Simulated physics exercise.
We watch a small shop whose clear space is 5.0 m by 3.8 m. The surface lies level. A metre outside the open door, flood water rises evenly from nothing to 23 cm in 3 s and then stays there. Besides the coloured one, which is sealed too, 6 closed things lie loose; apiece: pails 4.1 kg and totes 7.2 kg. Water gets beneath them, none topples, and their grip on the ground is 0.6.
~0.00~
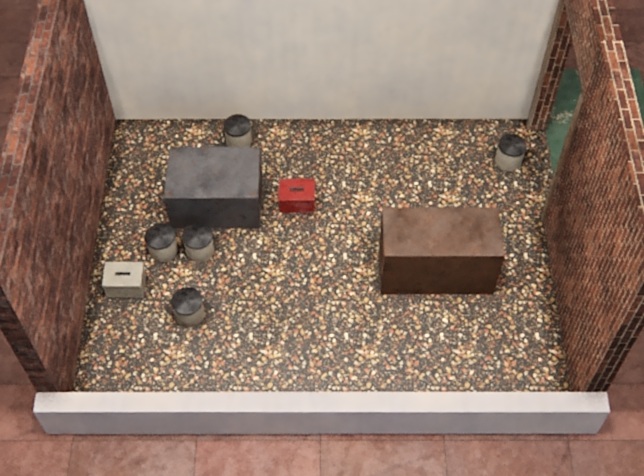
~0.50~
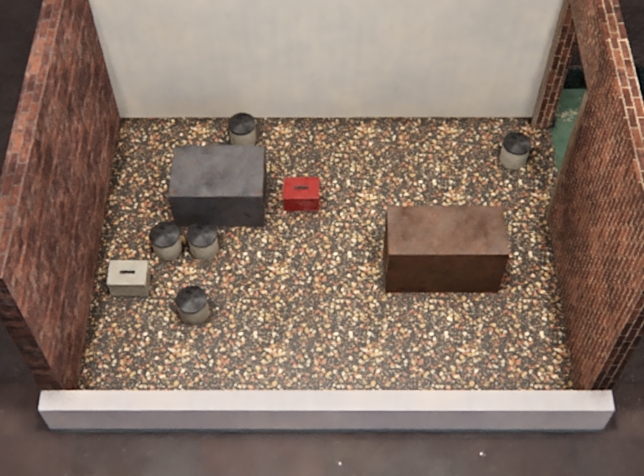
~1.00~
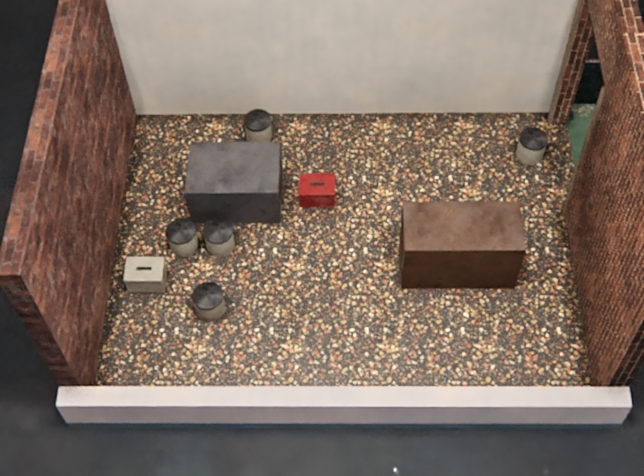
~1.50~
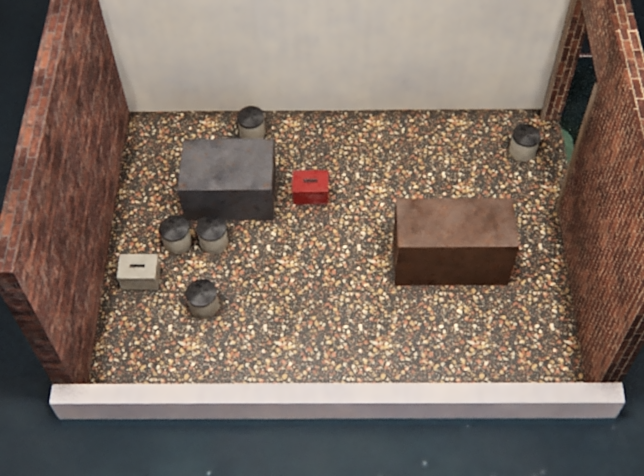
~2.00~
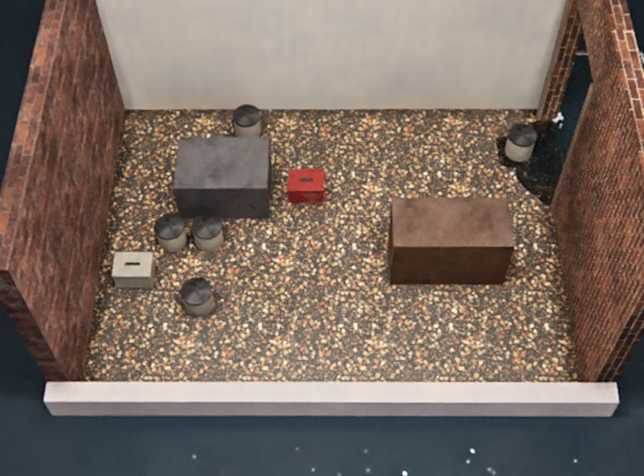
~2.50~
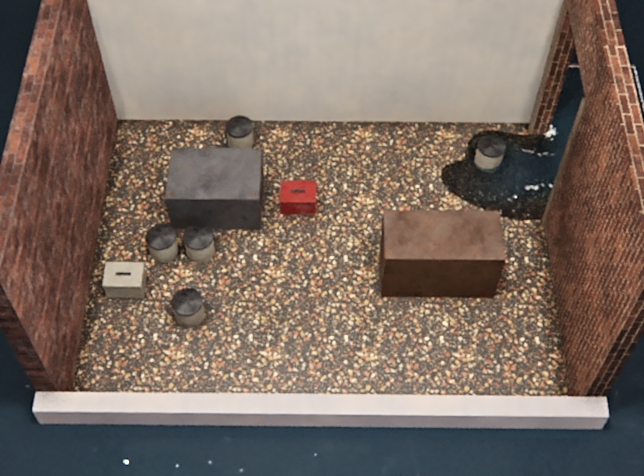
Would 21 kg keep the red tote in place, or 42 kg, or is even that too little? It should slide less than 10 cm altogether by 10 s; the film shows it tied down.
For it, the lower weight is enough.
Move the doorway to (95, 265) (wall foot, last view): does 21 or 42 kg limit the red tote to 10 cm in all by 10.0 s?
Then the smaller load will do.
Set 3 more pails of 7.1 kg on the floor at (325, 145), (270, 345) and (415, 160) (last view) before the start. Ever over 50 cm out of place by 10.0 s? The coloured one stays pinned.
In turn: More, under, over.
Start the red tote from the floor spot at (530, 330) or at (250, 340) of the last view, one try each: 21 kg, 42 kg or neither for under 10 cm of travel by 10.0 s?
In turn: The smaller is enough; the smaller is enough.
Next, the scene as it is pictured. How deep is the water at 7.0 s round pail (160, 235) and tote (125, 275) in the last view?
Roughly 5 and 6 cm.
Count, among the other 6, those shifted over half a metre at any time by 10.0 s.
5 of them.
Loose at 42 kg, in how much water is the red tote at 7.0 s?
About 10 cm.
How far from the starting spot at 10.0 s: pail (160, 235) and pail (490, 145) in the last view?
In that order: 40 cm, 400 cm.
After 3.5 s the red tote would be 0 cm from its start with 21 kg and 0 cm from its start with 42 kg; 0 cm of water round it then.
After 4.5 s the red tote would be 0 cm from its start with 21 kg and 0 cm from its start with 42 kg; 7 cm of water round it then.
After 7.0 s the red tote would be 0 cm from its start with 21 kg and 0 cm from its start with 42 kg; 10 cm of water round it then.
After 10.0 s the red tote would be 0 cm from its start with 21 kg and 0 cm from its start with 42 kg; 10 cm of water round it then.
